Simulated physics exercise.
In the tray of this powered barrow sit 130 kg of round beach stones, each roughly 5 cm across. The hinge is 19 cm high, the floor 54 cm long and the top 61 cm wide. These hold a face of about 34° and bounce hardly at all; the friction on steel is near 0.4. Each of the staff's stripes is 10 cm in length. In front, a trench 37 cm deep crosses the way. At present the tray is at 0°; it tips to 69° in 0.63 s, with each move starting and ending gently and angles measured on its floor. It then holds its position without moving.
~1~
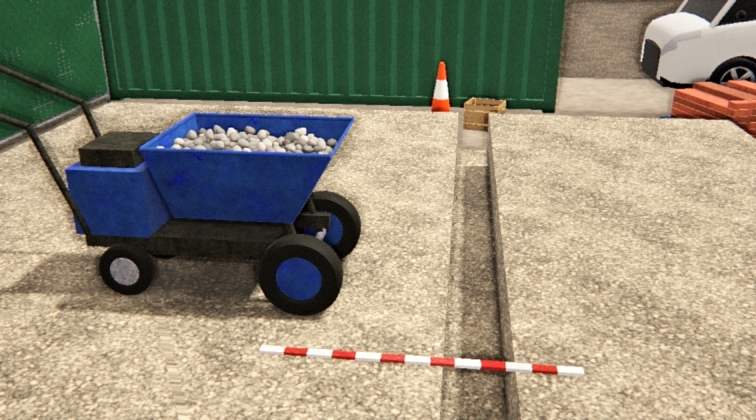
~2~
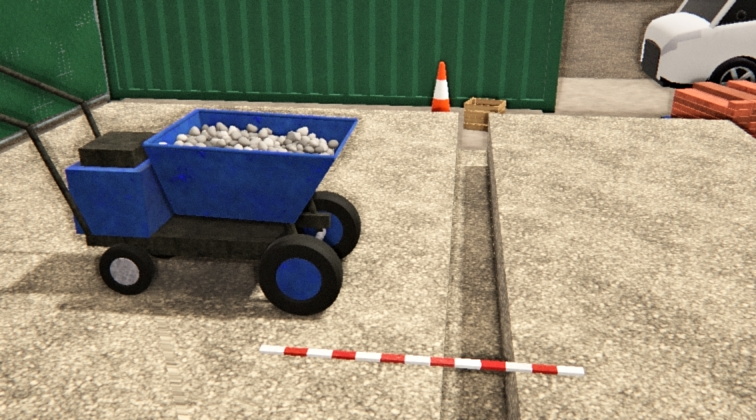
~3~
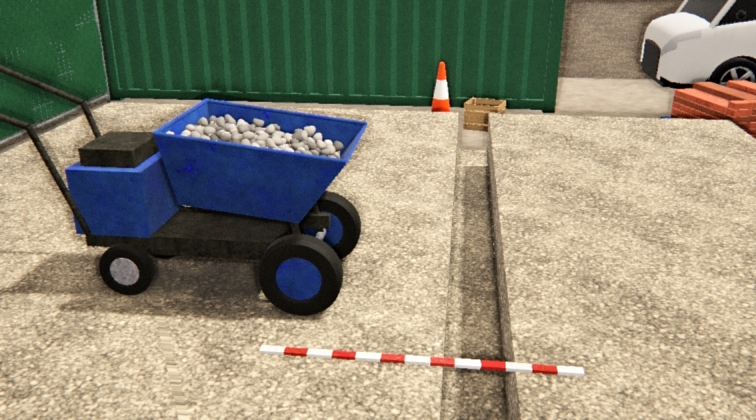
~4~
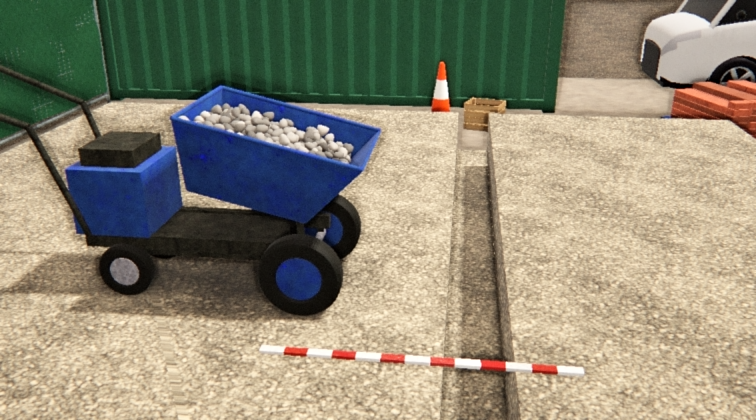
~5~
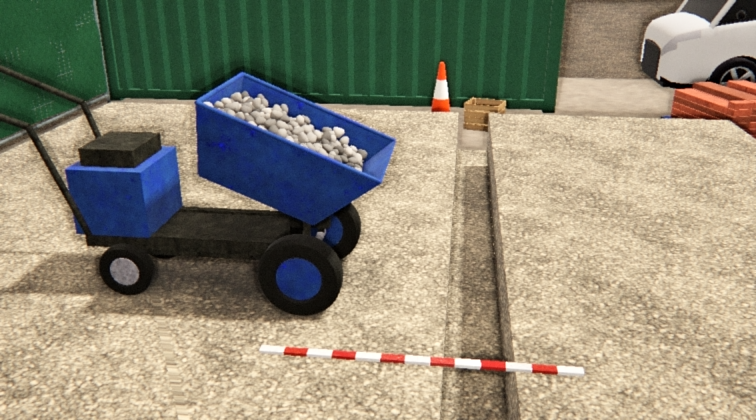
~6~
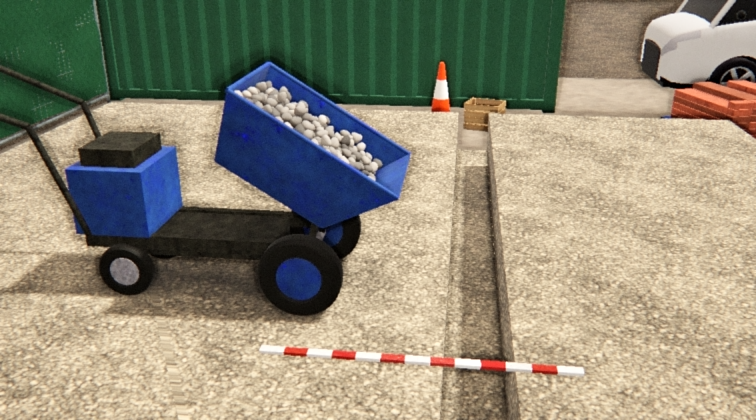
The clip shows a blue powered barrow loaded with rounded stones, standing left of a narrow trench near a red-and-white striped staff. Its tray tilts steadily up toward the right, the left end rising while the barrow's wheels stay still.
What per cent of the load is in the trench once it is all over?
70 %.
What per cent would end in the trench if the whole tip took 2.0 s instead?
95 per cent.
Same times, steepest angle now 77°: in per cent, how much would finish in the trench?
Trench share: Approx. 75%.
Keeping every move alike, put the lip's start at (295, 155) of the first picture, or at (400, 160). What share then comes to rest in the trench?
Roughly 70 per cent, then 20 per cent.
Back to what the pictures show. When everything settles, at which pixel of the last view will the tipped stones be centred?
Their middle lands near (485, 335).
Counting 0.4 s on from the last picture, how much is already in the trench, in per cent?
Roughly 20% by that time.
Then, 0.2 s after the last picture the floor is at 58°, 100 % in the tray; the foremost stones are at (412, 218).
Then, 0.4 s after the last picture the floor is at 69°, 76 % in the tray, 1 % short of the trench, 22 % in the trench, 1 % past the trench; the foremost stones are at (526, 301).
Then, 0.8 s after the last picture the floor is at 69°, 28 % in the tray, 1 % short of the trench, 41 % in the trench, 30 % past the trench; the foremost stones are at (698, 308).
Then, 2.7 s after the last picture the floor is at 69°, 0 % in the tray, 70 % in the trench, 30 % past the trench; the foremost stones are past the picture's edge.
